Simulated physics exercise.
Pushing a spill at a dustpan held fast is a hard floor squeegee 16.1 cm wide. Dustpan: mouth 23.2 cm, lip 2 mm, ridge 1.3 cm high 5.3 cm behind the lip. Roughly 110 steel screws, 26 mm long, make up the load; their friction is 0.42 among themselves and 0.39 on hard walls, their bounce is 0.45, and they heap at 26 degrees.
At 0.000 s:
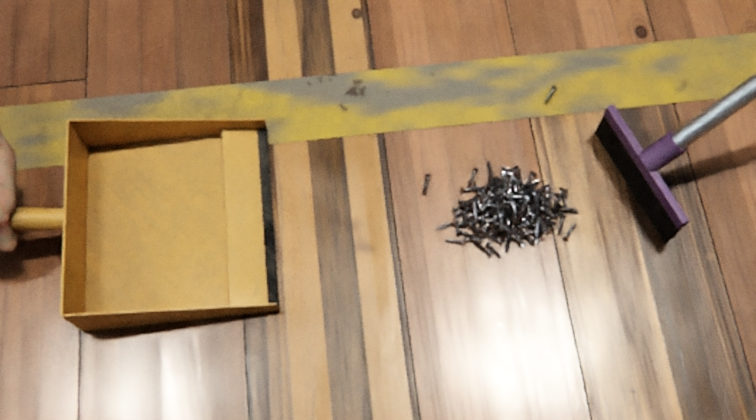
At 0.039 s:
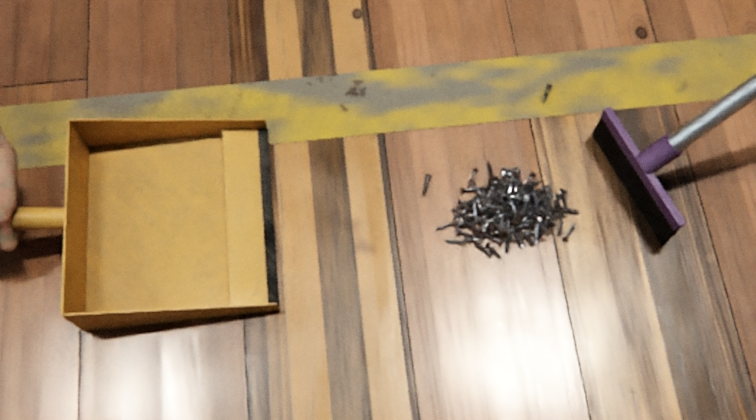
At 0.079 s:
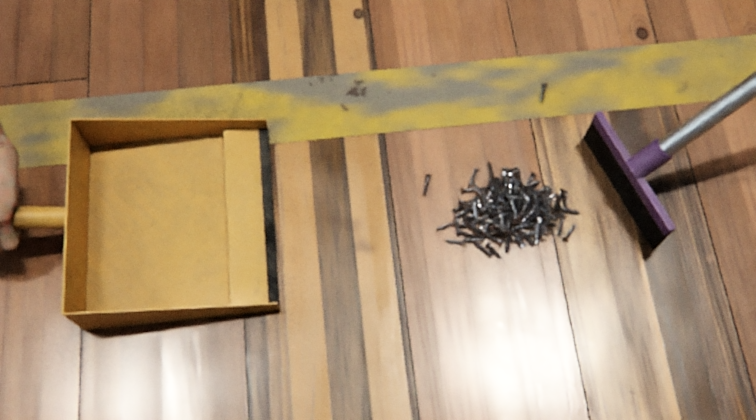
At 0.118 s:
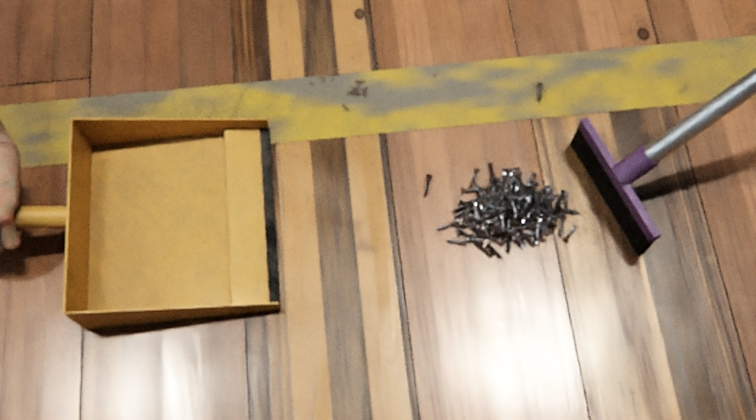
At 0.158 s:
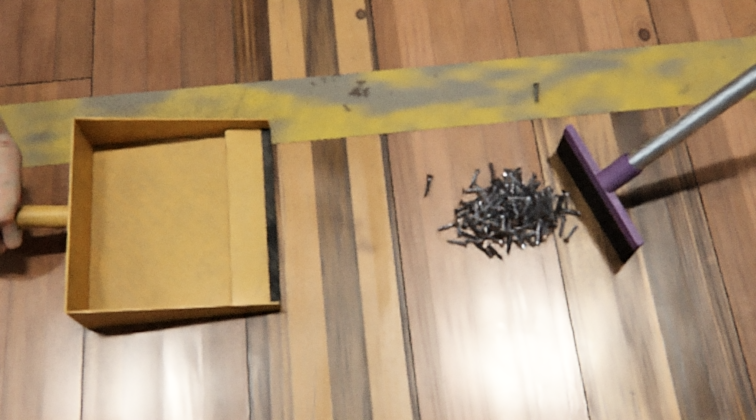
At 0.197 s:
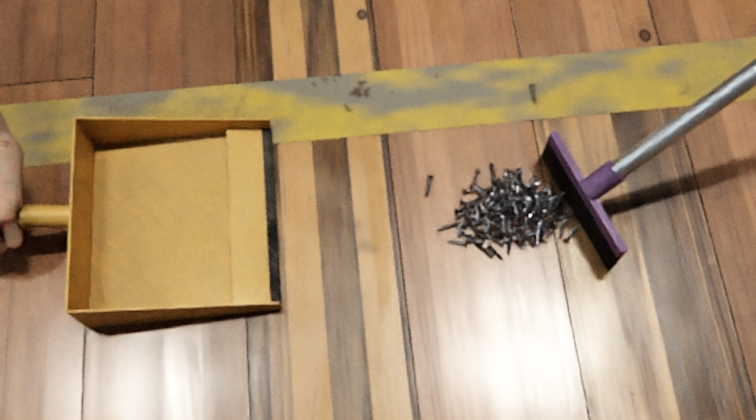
On a shiny wooden floor, a purple squeegee slid left and slightly toward the viewer until it met a heap of dark screws, while a hand held a yellow dustpan still on the left.
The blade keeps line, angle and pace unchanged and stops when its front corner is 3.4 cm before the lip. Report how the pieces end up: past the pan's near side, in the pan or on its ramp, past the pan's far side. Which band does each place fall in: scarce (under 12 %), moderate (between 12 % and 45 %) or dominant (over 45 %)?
Past the pan's near side: A middle share, in the pan or on its ramp: Not many, past the pan's far side: Not many.
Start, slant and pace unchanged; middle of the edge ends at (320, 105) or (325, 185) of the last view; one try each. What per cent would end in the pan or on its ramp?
I'd expect about 0 percent, then about 0 percent.
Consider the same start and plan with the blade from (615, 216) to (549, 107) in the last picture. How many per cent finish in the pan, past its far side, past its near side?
The pan gets 0, the far side 0 and the near side 5.
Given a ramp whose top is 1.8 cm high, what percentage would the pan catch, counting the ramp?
I'd guess close to 0 per cent.
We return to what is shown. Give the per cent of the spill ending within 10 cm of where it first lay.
I'd say about 5 per cent.
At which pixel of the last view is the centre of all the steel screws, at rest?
Estimated resting centre: Around (304, 295).
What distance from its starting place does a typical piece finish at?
28 cm, roughly.
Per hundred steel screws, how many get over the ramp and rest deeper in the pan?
About 0 %.
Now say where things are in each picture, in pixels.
Blade from (681, 223) to (609, 113), moved 0.0 cm, 0 of the pieces shifted so far; middle of the pieces at (512, 204); pan at (163, 227), in the first picture.
Blade from (677, 225) to (606, 115), moved 0.4 cm, 1 of the pieces shifted so far; middle of the pieces at (512, 205), in the second picture.
Blade from (668, 230) to (597, 119), moved 1.6 cm, 1 of the pieces shifted so far; middle of the pieces at (512, 205), in the third picture.
Blade from (653, 237) to (583, 125), moved 3.6 cm, 1 of the pieces shifted so far; middle of the pieces at (508, 207), in the fourth picture.
Blade from (636, 245) to (568, 132), moved 5.7 cm, 1 of the pieces shifted so far; middle of the pieces at (509, 208), in the fifth picture.
Blade from (620, 252) to (553, 139), moved 7.7 cm, 3 of the pieces shifted so far; middle of the pieces at (509, 208); pan at (167, 225). Its pace works out near 0.53 m/s, heading 17 degrees towards the viewer's side, in the sixth picture.
After 0.48 s, middle of the blade 21 cm from the lip; 0 % over the lip, far side 0 %, near side 5 %.
After 0.68 s, middle of the blade 11 cm from the lip; 0 % over the lip, far side 0 %, near side 25 %.
Then, at 0.98 s, middle of the blade 6 cm from the lip; 0 % over the lip, far side 0 %, near side 40 %.
At rest (1.8 s), near side 40 %, pan 0 %, far side 0 %, in front of the lip or behind the blade 55 %.
